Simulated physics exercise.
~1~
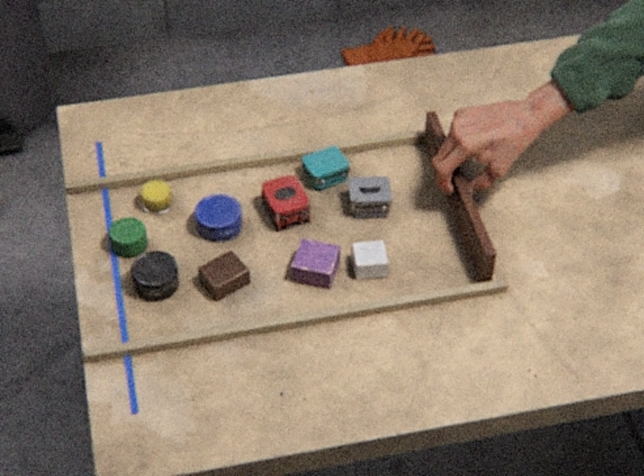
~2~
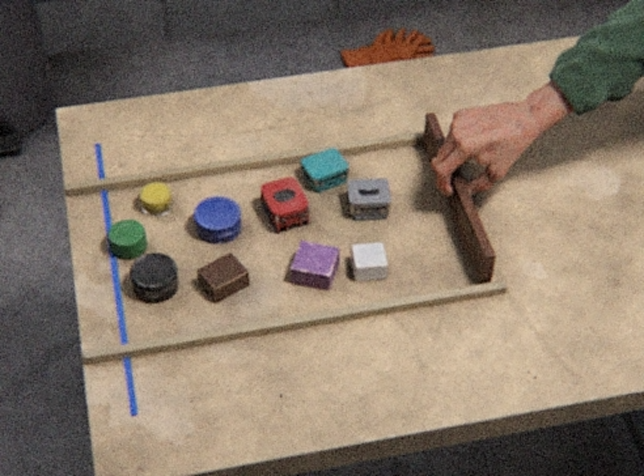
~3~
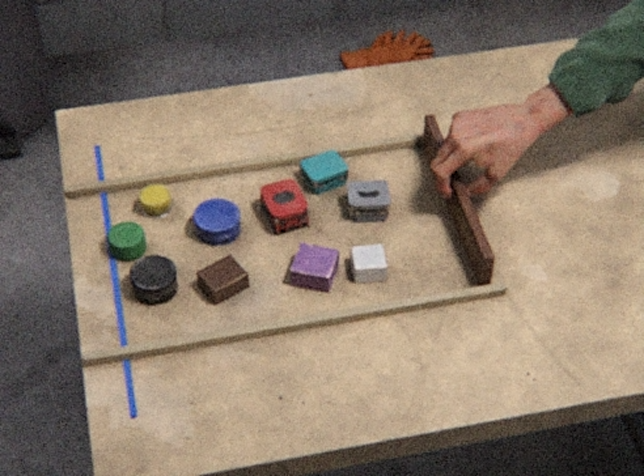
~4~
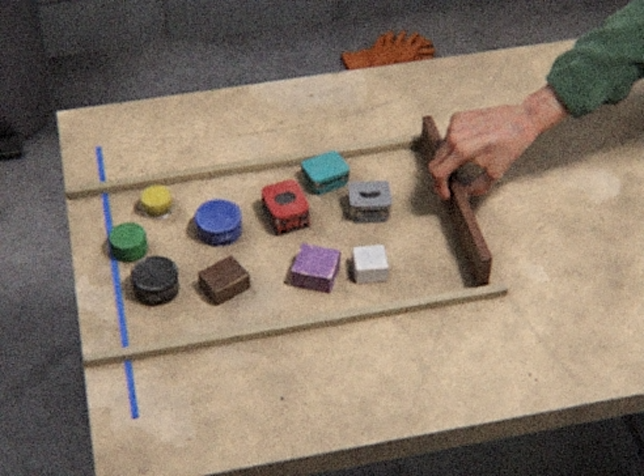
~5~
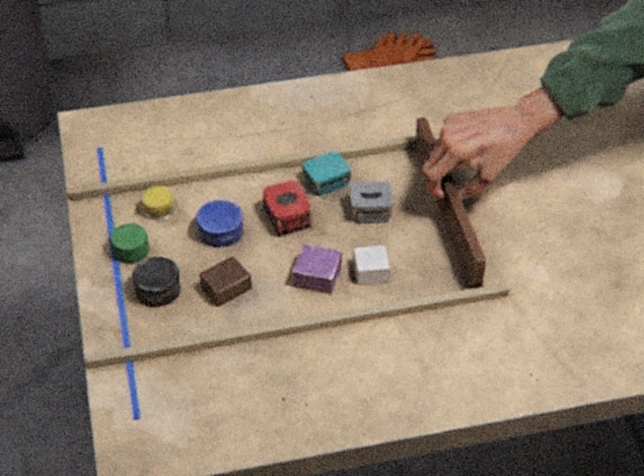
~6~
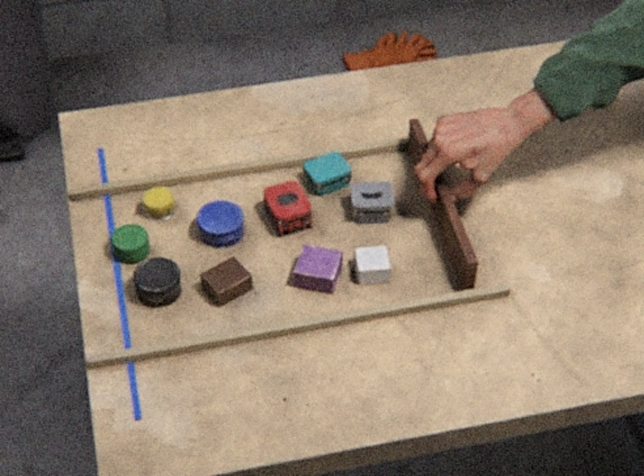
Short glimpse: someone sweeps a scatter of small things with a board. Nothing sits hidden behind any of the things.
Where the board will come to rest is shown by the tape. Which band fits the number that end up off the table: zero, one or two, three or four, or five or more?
The band is five or more.
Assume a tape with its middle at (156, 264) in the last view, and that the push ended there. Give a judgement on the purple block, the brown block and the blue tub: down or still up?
Going in order, the purple block keeps its spot, then the brown block goes off the edge, then the blue tub goes off the edge.
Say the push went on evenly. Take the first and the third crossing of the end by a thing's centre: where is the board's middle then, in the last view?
Its middle is near (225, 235) and then near (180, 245).
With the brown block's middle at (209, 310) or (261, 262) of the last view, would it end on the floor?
Well, the brown block is gone in the first case and stays aboard in the second.
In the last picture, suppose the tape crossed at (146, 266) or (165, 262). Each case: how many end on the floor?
You'd get 4 the first time and 4 the second.
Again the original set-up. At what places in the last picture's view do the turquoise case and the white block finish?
I'd put one at around (88, 208) and the other at around (106, 311).
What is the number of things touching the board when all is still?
That number would be 3.
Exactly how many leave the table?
I count 7 in all.
Soon after, none off yet; green lid at rest near (131, 244); black tub at rest near (158, 283); yellow pot at rest near (159, 204).
Then, none off yet; green lid moved about its own width near (79, 255); black tub moved about its own width near (94, 291); yellow pot at rest near (153, 202).
At rest, the number that fall off is five or more; fallen, purple block, red case, blue tub, brown block, yellow pot, black tub and green lid.
